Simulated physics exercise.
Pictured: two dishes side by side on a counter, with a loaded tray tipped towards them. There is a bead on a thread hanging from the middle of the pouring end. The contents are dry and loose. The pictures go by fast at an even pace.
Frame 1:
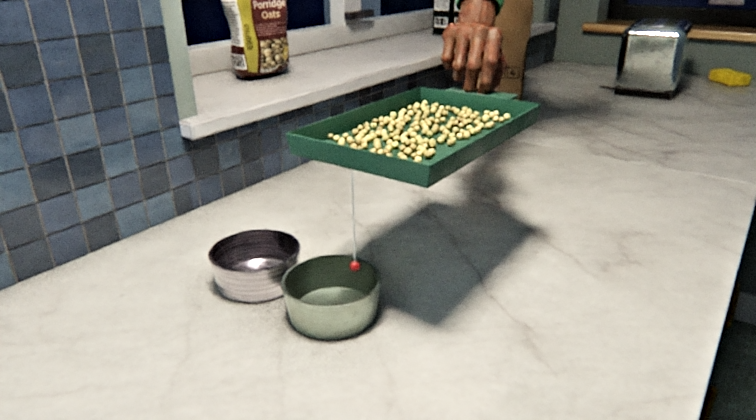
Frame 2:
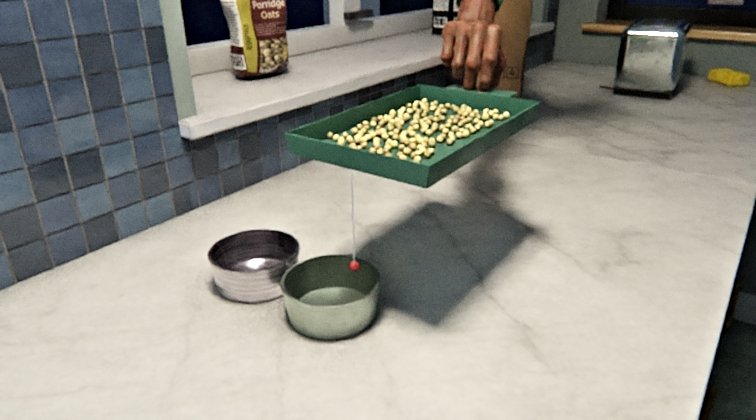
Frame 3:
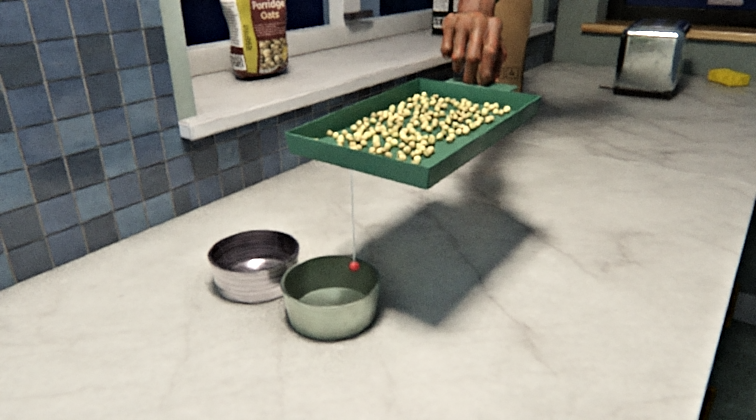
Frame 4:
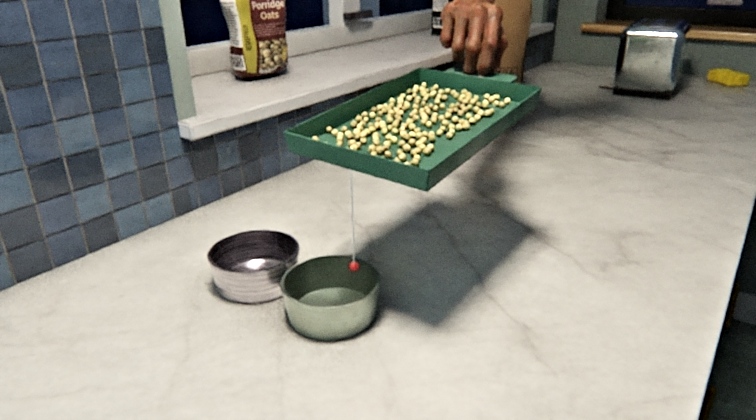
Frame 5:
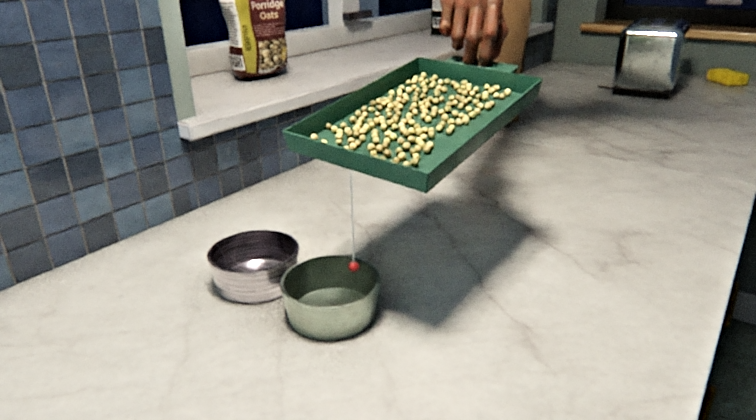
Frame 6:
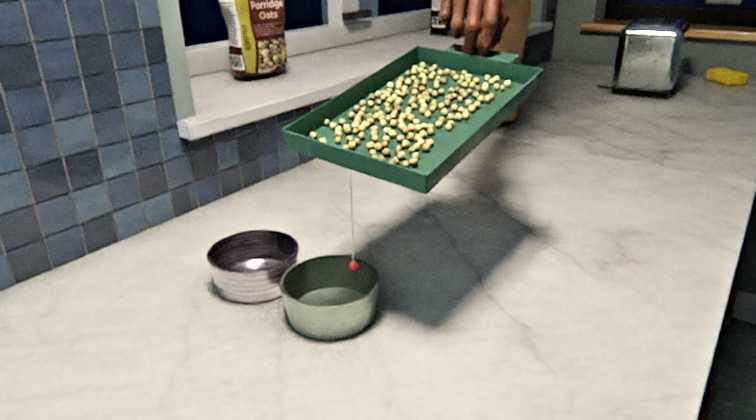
A hand gradually tilting a green tray of pale beans above two small bowls on a marble counter, its far end rising.
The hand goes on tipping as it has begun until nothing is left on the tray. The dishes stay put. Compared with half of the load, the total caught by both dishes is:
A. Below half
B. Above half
(A) Below half.
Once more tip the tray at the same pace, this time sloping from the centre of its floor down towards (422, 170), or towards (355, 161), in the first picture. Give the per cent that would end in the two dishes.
I'd say some 0 in a hundred at first, then 30 in a hundred.
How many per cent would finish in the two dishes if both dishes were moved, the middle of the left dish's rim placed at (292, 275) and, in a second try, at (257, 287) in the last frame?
Trial 1 about 90 %, trial 2 about 50 %.
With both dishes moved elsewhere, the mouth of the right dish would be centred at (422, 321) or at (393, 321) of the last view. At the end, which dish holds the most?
The right-hand one the first time, the right-hand one the second.
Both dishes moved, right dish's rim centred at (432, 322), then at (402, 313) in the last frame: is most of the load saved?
At place one in excess of half; at place two in excess of half.
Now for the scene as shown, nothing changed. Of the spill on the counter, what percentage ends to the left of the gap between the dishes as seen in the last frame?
It works out at some 10 percent.
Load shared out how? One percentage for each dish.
Left dish keeps 0 %, right dish keeps 0 %.
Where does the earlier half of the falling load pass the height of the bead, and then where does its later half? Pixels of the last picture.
It goes through near (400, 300) first, then near (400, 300).
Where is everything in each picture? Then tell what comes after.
In the first picture, corners of the pouring end near (290, 133) and (429, 164), level; middle of the load near (417, 129), soya beans; left dish near (223, 281); right dish near (300, 316); bead on its thread near (355, 266).
In the second picture, corners of the pouring end near (289, 133) and (428, 164), level; middle of the load near (416, 127).
In the third picture, corners of the pouring end near (289, 132) and (428, 166), tipped barely, lowest at the right corner; middle of the load near (416, 124).
In the fourth picture, corners of the pouring end near (288, 131) and (427, 168), tipped a little, lowest at the right corner; middle of the load near (416, 118).
In the fifth picture, corners of the pouring end near (287, 130) and (427, 171), tipped a little, lowest at the right corner; middle of the load near (415, 112).
In the sixth picture, corners of the pouring end near (286, 129) and (426, 173), tipped a little, lowest at the right corner; middle of the load near (414, 106); left dish near (221, 281); right dish near (299, 316).
Shortly afterwards, tray tipped steeply; all but a few on the tray; only a few in the air.
Next, tray tipped right over; all but a few on the tray; only a few outside both.
Some moments later, tray tipped past a quarter turn; only a few in the right dish; all but a few outside both.
In the end, tray tipped past a quarter turn; only a few in the right dish; none at all in the left dish; all but a few outside both.
